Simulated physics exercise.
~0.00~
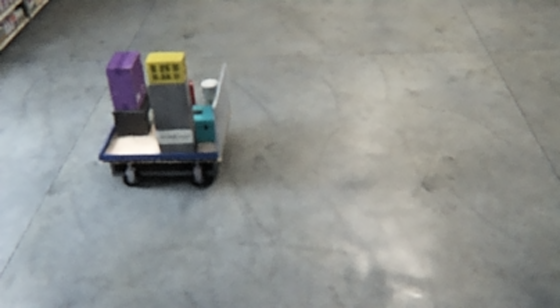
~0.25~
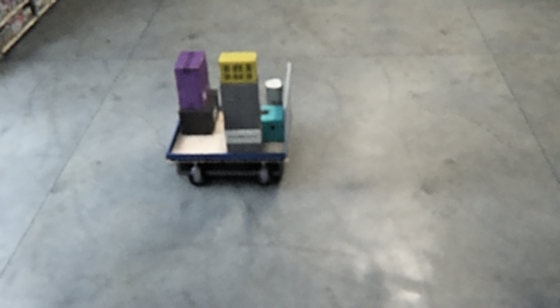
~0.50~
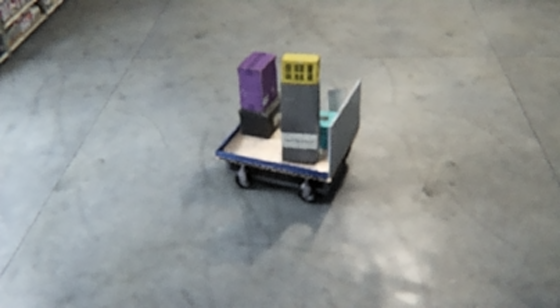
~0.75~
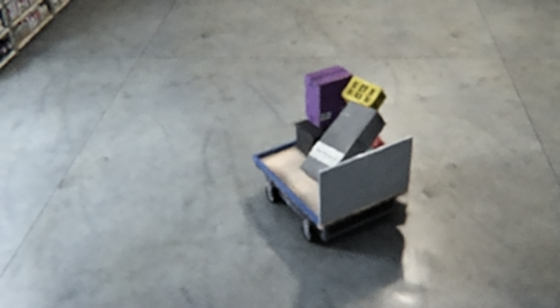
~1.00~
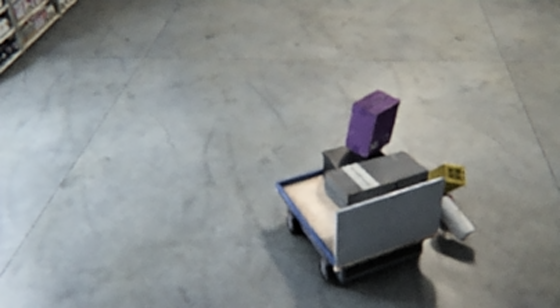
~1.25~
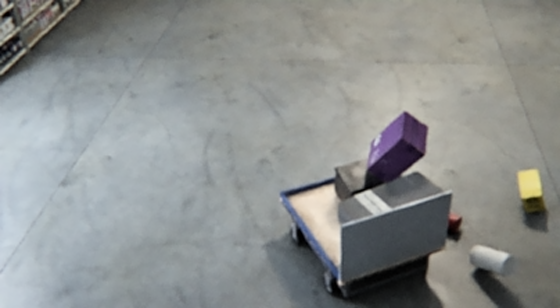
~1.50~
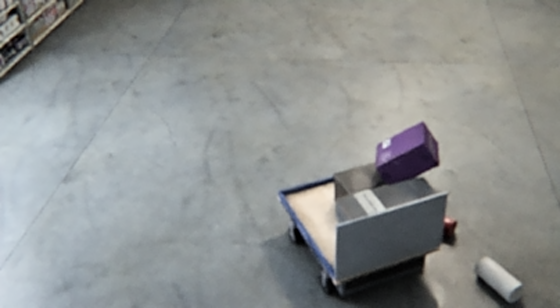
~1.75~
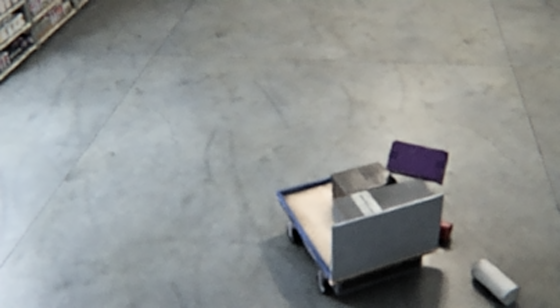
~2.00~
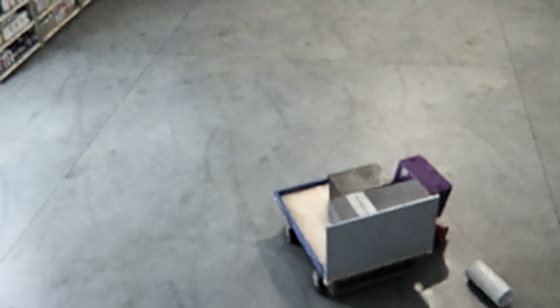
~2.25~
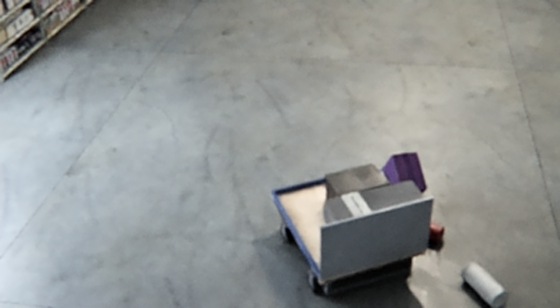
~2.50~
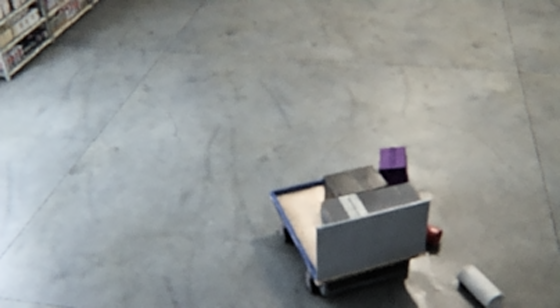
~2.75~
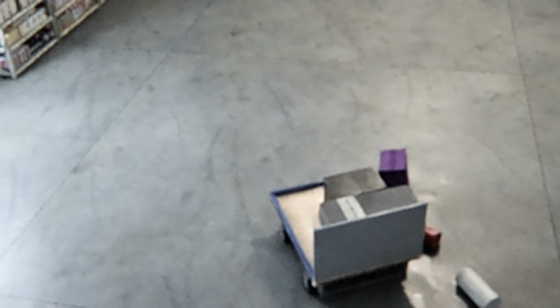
A loaded cart rolls right and turns, spilling several items before stopping with others aboard.
